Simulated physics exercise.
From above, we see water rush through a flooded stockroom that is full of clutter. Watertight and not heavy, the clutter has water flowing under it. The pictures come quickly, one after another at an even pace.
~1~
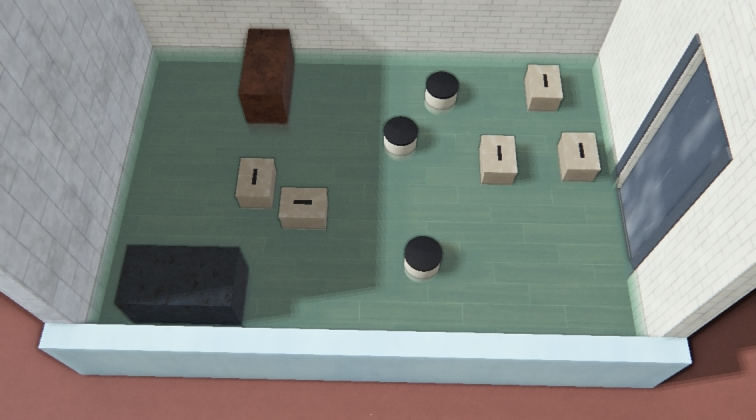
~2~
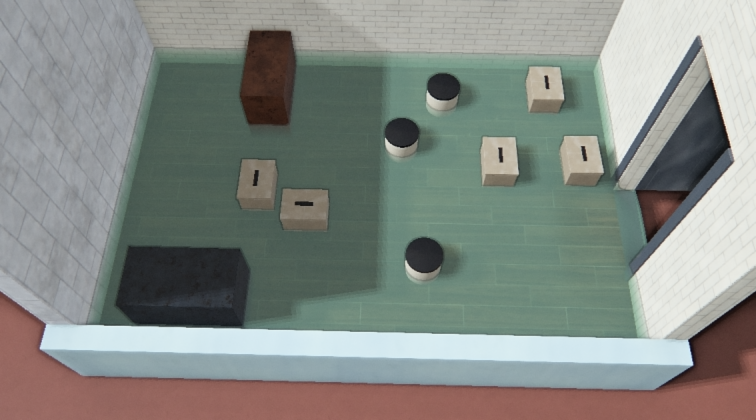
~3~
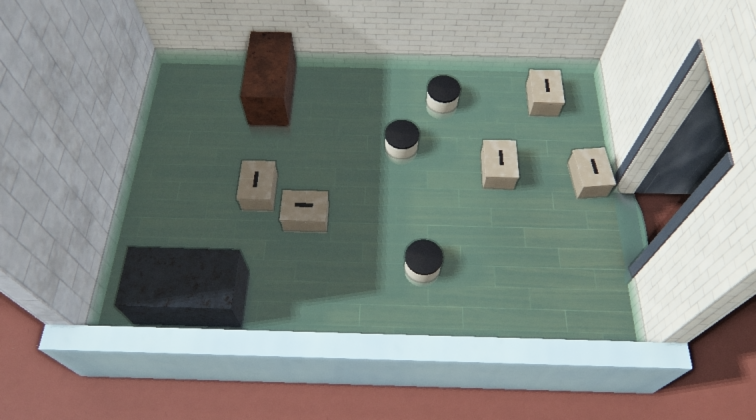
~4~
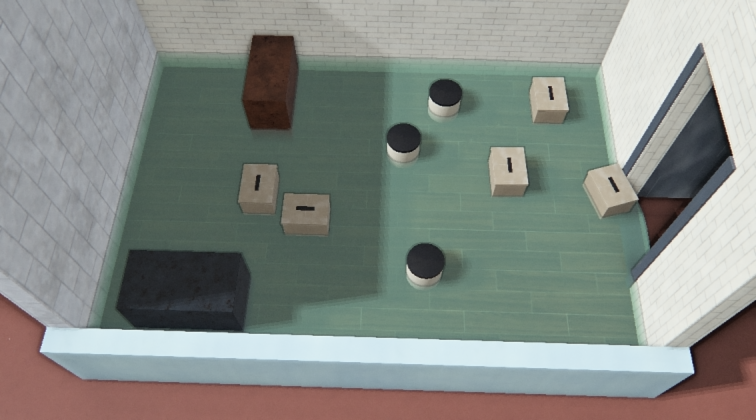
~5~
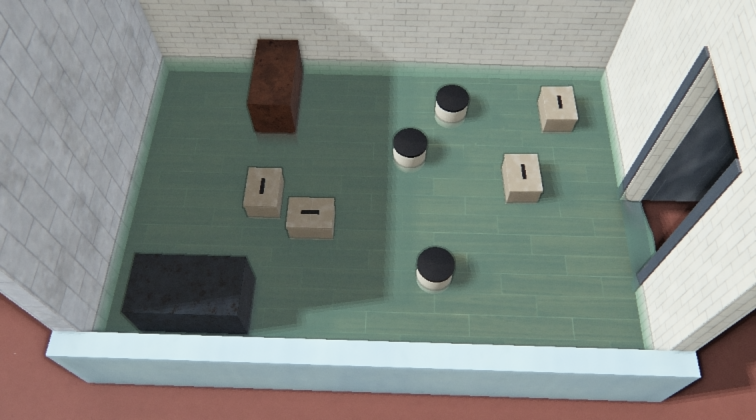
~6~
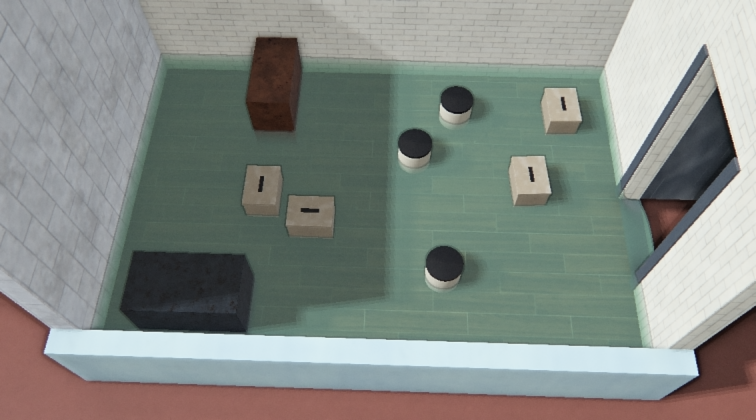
In a flooded stockroom seen from above, a doorway opens in the right wall and the nearest pale box drifts toward it, turns and passes out of view, while other boxes and black-topped drums on that side shift slightly.
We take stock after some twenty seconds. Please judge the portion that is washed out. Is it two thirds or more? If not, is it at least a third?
The result is a large share, two thirds or higher.
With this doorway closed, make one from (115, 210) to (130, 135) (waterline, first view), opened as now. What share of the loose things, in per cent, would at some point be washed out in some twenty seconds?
Estimate: Close to 50 %.
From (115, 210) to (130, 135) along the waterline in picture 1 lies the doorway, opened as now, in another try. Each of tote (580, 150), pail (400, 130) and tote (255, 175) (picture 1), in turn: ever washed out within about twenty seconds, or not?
Listed order gives stays put, departs, departs.
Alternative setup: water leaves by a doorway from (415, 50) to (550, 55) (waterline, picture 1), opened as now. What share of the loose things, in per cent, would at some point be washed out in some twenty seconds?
It comes to about 100 per cent.
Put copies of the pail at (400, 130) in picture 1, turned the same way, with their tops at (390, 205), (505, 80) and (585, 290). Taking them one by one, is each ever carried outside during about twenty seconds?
In order: Exits; exits; exits.
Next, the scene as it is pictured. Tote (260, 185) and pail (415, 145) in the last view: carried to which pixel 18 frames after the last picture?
Approximately (352, 198) for one, (519, 171) for the other.
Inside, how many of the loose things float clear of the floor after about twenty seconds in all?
That makes 1.
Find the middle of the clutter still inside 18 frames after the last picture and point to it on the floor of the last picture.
It lands somewhere near (483, 213).
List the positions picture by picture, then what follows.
In the first frame, a tote at (499, 154) floats; a tote at (545, 81) floats; 0 of 8 have shifted.
In the second frame, a tote at (501, 155), afloat; a tote at (547, 83), afloat; 0 of 8 have shifted.
In the third frame, a tote at (501, 158), afloat; a tote at (547, 86), afloat; 1 of 8 have shifted.
In the fourth frame, a tote at (510, 166) floats, close to its start; a tote at (551, 93), afloat, close to its start; 2 of 8 have shifted.
In the fifth frame, a tote at (524, 172) floats, close to its start; a tote at (560, 102) floats, close to its start; 4 of 8 have shifted.
In the sixth frame, a tote at (531, 175), afloat, close to its start; a tote at (563, 104) floats, close to its start; 6 of 8 have shifted.
A moment on, 1 of 8 are out; 7 afloat.
Next, 3 of 8 are out; 5 afloat.
Later, 6 of 8 are out; 2 afloat.
In the end, 7 of 8 are out; 1 afloat.
